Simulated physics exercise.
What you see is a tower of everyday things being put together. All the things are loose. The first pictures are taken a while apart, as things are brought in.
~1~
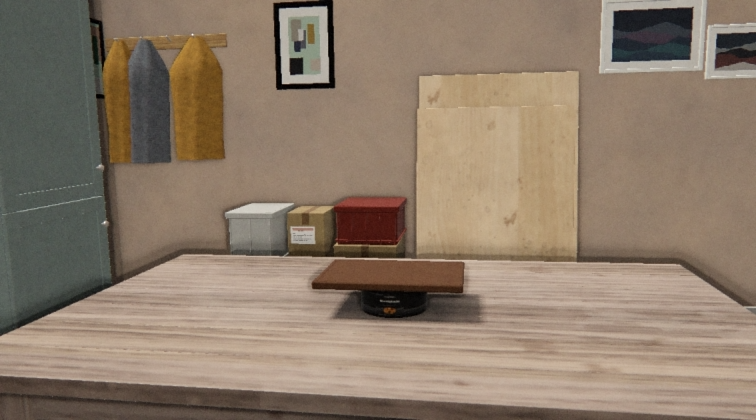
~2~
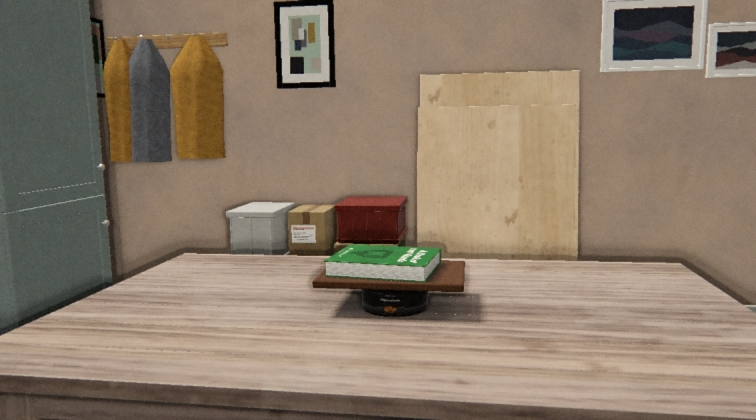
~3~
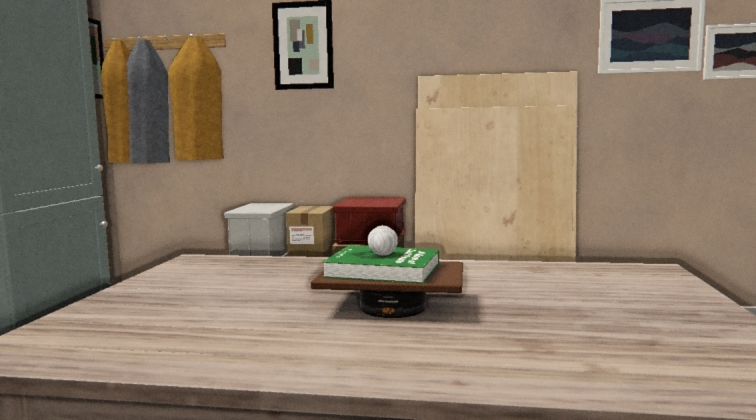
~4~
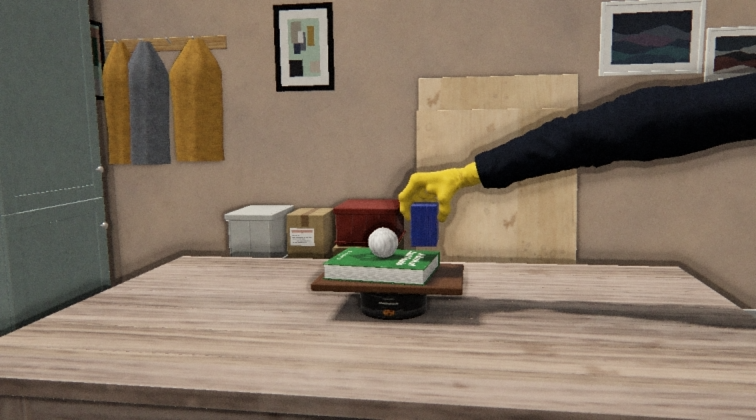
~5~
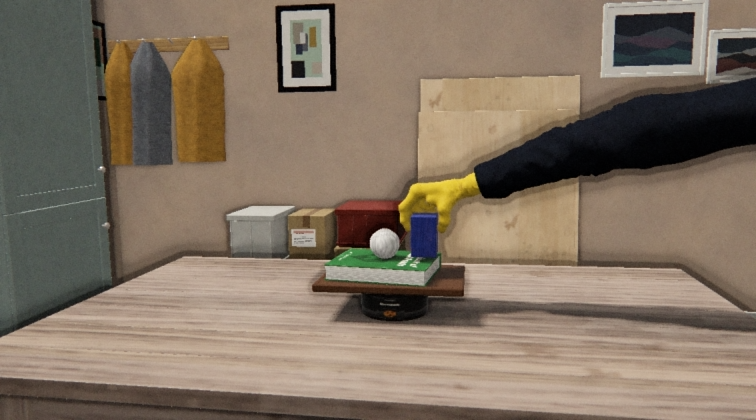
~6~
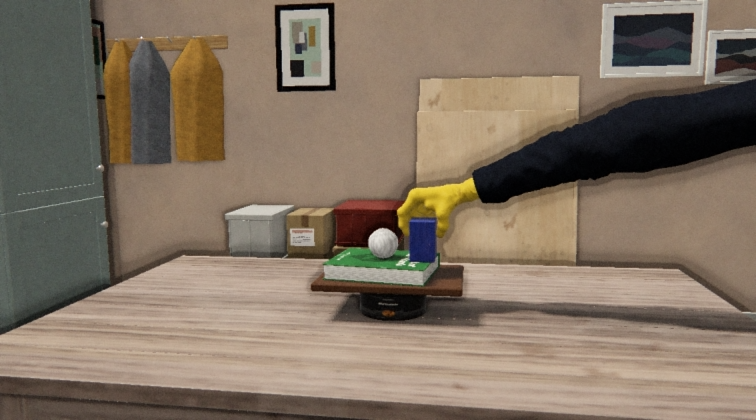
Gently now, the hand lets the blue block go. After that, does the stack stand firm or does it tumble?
It stands firm.
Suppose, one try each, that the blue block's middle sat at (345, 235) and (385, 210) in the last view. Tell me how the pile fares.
It survives the first time and caves in the second time.
Then, 0.70 s after the last picture, nothing has stirred.
Then, 1.70 s after the last picture, blue block resting near (424, 240).
At rest, all 5 in place. Seen from the same camera at the end, blue block near (424, 240). The pile holds.
